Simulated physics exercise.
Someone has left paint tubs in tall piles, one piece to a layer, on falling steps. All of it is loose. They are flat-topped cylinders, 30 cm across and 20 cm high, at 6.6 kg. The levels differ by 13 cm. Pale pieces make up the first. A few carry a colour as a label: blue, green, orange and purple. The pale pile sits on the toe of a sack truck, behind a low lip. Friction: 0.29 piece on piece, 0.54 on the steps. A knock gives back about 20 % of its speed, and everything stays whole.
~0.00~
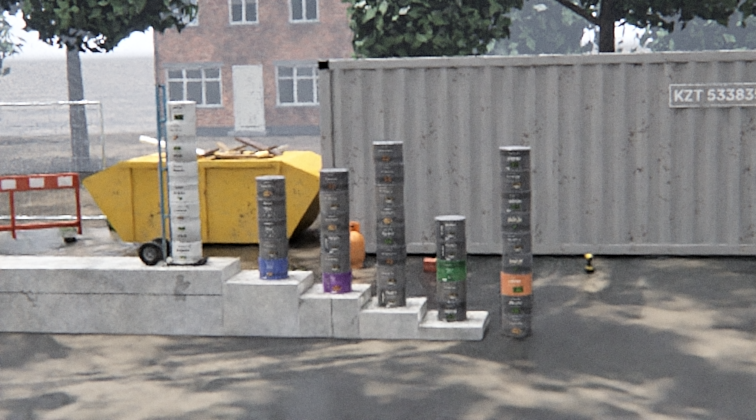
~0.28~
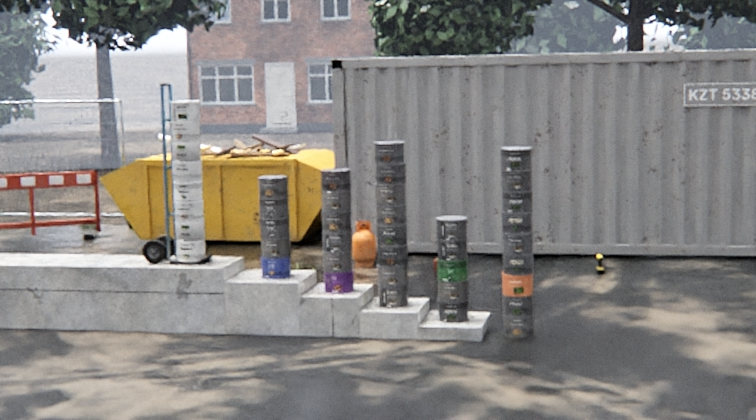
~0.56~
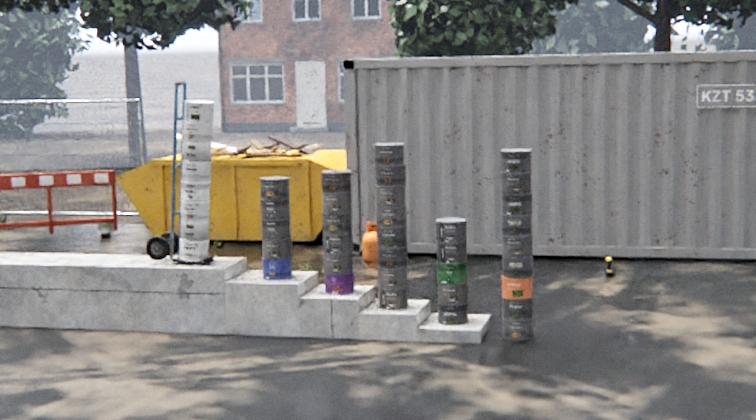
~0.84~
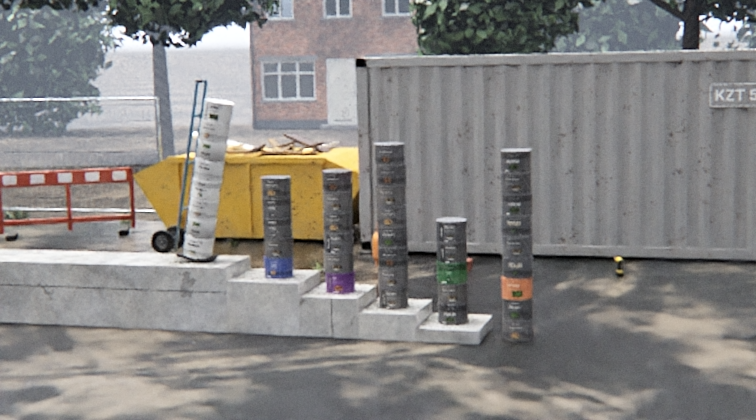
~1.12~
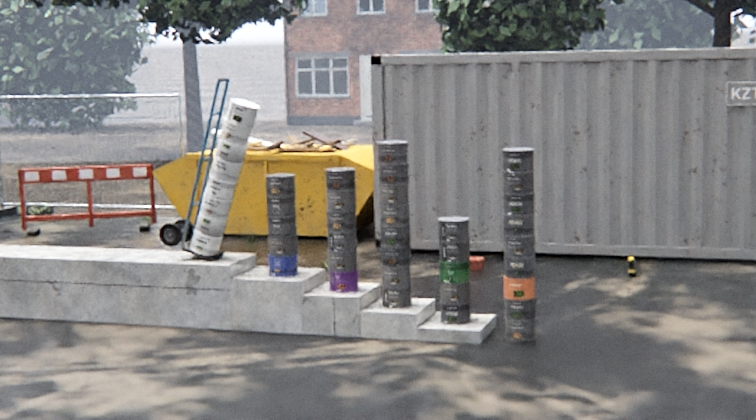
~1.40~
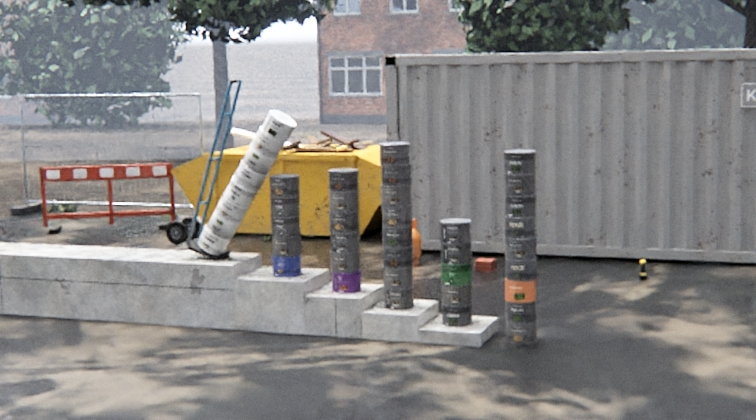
A tall white stack of tubs stands against a blue sack truck on pale concrete steps in a paved yard, seen from the front. Five dark grey stacks, banded blue, purple, green and orange, stand to its right, before a yellow skip and a grey container. The truck tilts rightward and the white stack leans increasingly over the blue-banded one, while the camera moves slightly around.
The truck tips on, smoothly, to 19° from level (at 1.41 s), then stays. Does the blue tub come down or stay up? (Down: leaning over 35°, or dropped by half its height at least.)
The blue tub remains up.
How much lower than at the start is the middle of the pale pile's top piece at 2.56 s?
About 70 cm.
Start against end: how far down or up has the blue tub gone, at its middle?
About 0 cm lower.
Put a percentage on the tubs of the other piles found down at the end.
Roughly 80 per cent of them.
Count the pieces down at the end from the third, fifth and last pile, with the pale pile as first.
Pieces: Third 5, fifth 4, last 7.
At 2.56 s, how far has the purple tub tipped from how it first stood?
Roughly 5°.
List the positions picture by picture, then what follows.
In the first picture (we follow the side turned to the camera; the camera moves round a little), truck frame (158, 122) 0° forward; blue tub (270, 270); purple tub (335, 284); green tub (450, 271); no other piece has moved.
Truck frame (163, 121) 1° forward; blue tub (272, 269), in the second picture.
Truck frame (175, 119) 5° forward, top of the pale pile leaning 5°; blue tub (273, 270); no other piece has moved, in the third picture.
Truck frame (193, 116) 11° forward, top of the pale pile leaning 11°; blue tub (274, 269); no other piece has moved, in the fourth picture.
Truck frame (211, 114) 16° forward, top of the pale pile leaning 19°; blue tub (278, 267); no other piece has moved, in the fifth picture.
Truck frame (222, 115) 19° forward, top of the pale pile leaning 33°; blue tub (281, 267); green tub (452, 275); orange tub (517, 292); no other piece has moved, in the sixth picture.
Around 2.56 s, 7 of the pale pile down; 4 of the 33 other tubs down; blue tub unmoved; purple tub tipped 7°.
Around 3.82 s, 7 of the pale pile down; 16 of the 33 other tubs down; blue tub unmoved; green tub tipped 18°.
Around 4.86 s, 7 of the pale pile down; 27 of the 33 other tubs down; blue tub unmoved; orange tub on its side.
Finally (5.7 s), 7 of the pale pile down; 27 of the 33 other tubs down; blue tub unmoved; green tub upside down; orange tub on its side. Seen by the last camera, middles, blue tub near (288, 265), green tub near (455, 337).
